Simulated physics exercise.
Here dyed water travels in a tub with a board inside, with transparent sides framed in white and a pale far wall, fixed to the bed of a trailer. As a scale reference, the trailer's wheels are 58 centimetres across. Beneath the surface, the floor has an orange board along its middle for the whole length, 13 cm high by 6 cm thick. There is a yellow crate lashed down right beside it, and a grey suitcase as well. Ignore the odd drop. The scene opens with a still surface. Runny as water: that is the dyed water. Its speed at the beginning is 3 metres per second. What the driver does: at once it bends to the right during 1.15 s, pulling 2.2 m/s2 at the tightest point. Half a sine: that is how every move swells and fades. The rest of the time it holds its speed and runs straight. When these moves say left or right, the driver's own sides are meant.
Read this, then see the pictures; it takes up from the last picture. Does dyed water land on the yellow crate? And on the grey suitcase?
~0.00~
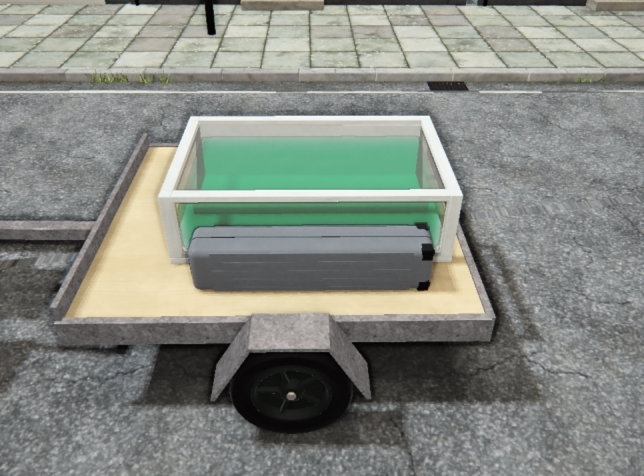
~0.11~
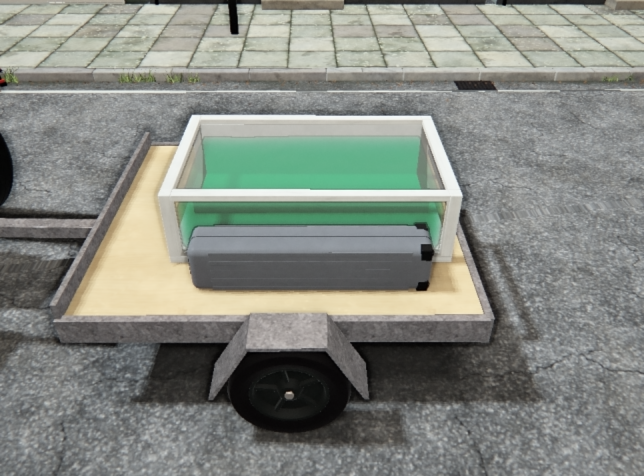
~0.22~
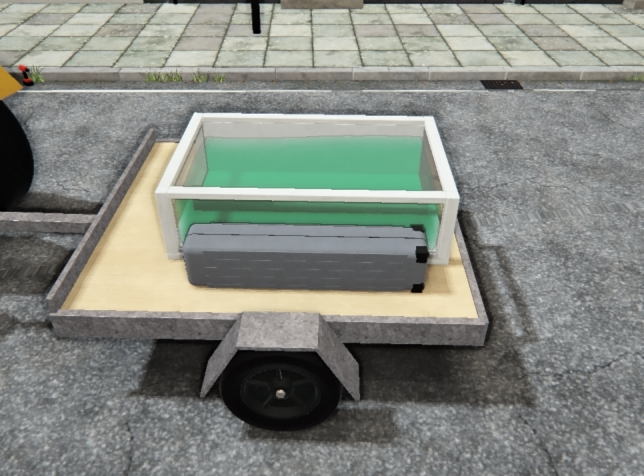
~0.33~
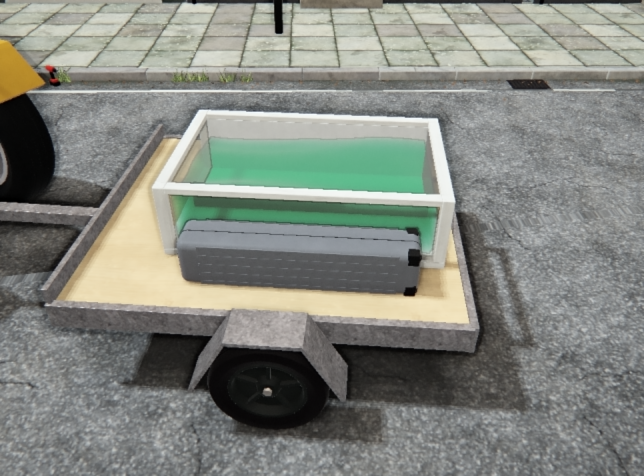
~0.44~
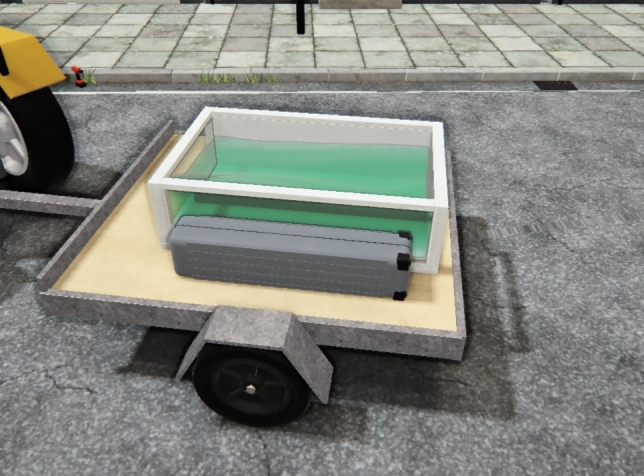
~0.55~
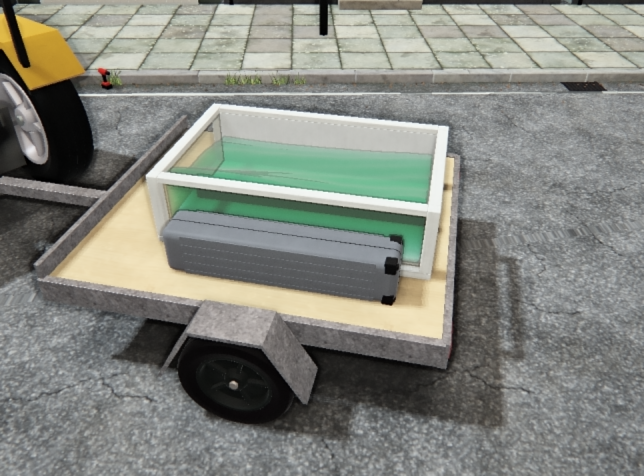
Yellow crate - missed. Grey suitcase - struck.
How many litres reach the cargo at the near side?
3 L.
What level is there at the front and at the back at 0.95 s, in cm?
Front reads 26 centimetres, back reads 30 centimetres.
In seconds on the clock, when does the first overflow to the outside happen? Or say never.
1.1 s.
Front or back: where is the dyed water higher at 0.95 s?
Towards the aft end.
Then, 0.95 s in, front 26 cm, middle 26 cm, back 30 cm above the floor; no loss so far.
Then, 1.35 s in, front 29 cm, middle 30 cm, back 27 cm above the floor; the loss stands at 1 per cent, over the near side.
Then, 1.85 s in, front 27 cm, middle 24 cm, back 23 cm above the floor; the loss stands at 1 per cent, over the near side.
Then, 4.14 s in, the loss stands at 2 per cent, over the near side; the yellow crate has caught nothing and the grey suitcase 3 litres.
